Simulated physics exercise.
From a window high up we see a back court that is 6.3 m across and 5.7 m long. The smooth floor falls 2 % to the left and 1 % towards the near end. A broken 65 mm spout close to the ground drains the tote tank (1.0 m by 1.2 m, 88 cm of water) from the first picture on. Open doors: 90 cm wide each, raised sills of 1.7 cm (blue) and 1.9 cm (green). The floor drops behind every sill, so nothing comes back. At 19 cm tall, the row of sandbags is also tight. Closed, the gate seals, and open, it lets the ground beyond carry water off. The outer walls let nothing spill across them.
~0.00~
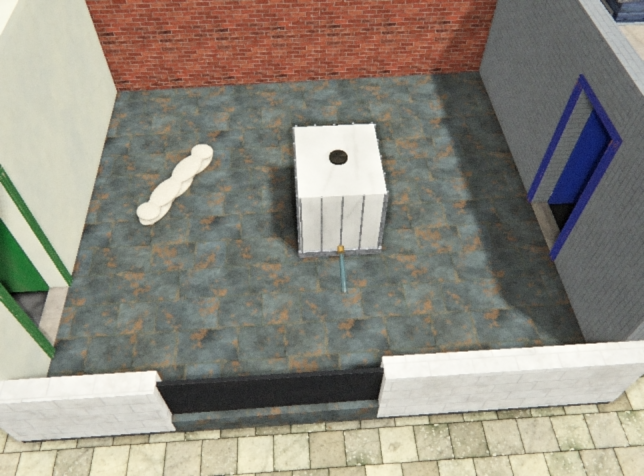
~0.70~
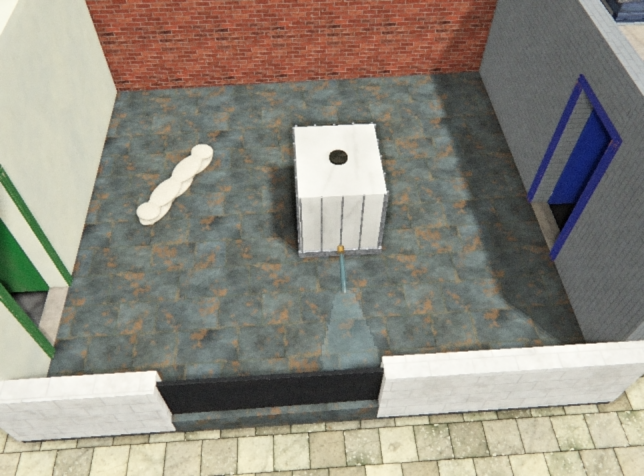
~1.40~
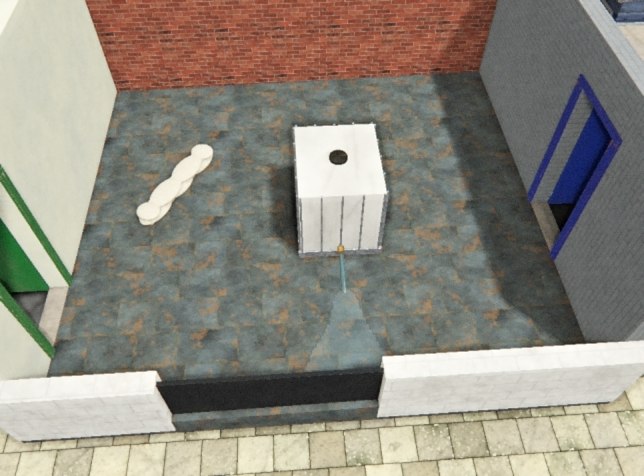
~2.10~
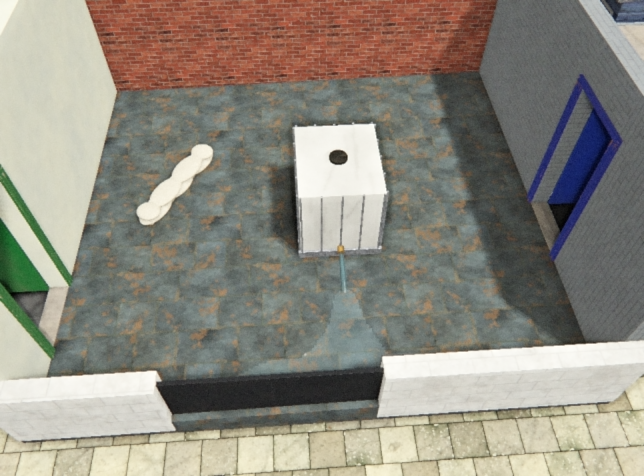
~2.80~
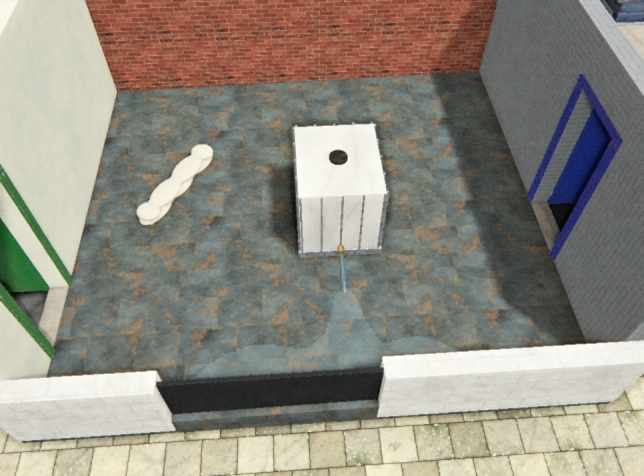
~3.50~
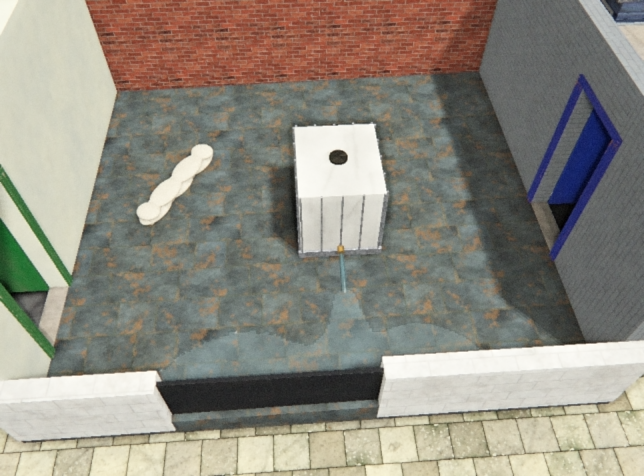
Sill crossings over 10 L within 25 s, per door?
Blue door: Under; green door: Over.
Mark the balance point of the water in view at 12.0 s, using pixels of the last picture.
The water's centre sits near (242, 347).
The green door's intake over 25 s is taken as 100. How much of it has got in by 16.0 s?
Some 15 per cent by then.
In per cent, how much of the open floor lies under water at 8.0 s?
I'd say some 15 in a hundred.
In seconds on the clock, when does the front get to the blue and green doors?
At blue, not within the 25 s; at green, 7.5 s.
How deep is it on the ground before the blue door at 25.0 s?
I'd put it at around 0.0 centimetres deep.
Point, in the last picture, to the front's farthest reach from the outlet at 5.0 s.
The farthest wet point sits close to (72, 408).
After 5.0 s water covers 15 % of the floor and is deepest (6 cm) near (345, 388); blue door not reached, green door not reached.
After 8.0 s water covers 15 % of the floor and is deepest (7 cm) near (360, 387); blue door not reached, green door 1.3 cm at the sill, 0 L in.
After 12.0 s water covers 20 % of the floor and is deepest (7 cm) near (345, 388); blue door not reached, green door 2.7 cm at the sill, 0 L in.
After 16.0 s water covers 25 % of the floor and is deepest (8 cm) near (345, 388); blue door not reached, green door 3.3 cm at the sill, 4 L in.
After 25.0 s water covers 30 % of the floor and is deepest (7 cm) near (345, 388); blue door not reached, green door 4.1 cm at the sill, 30 L in.
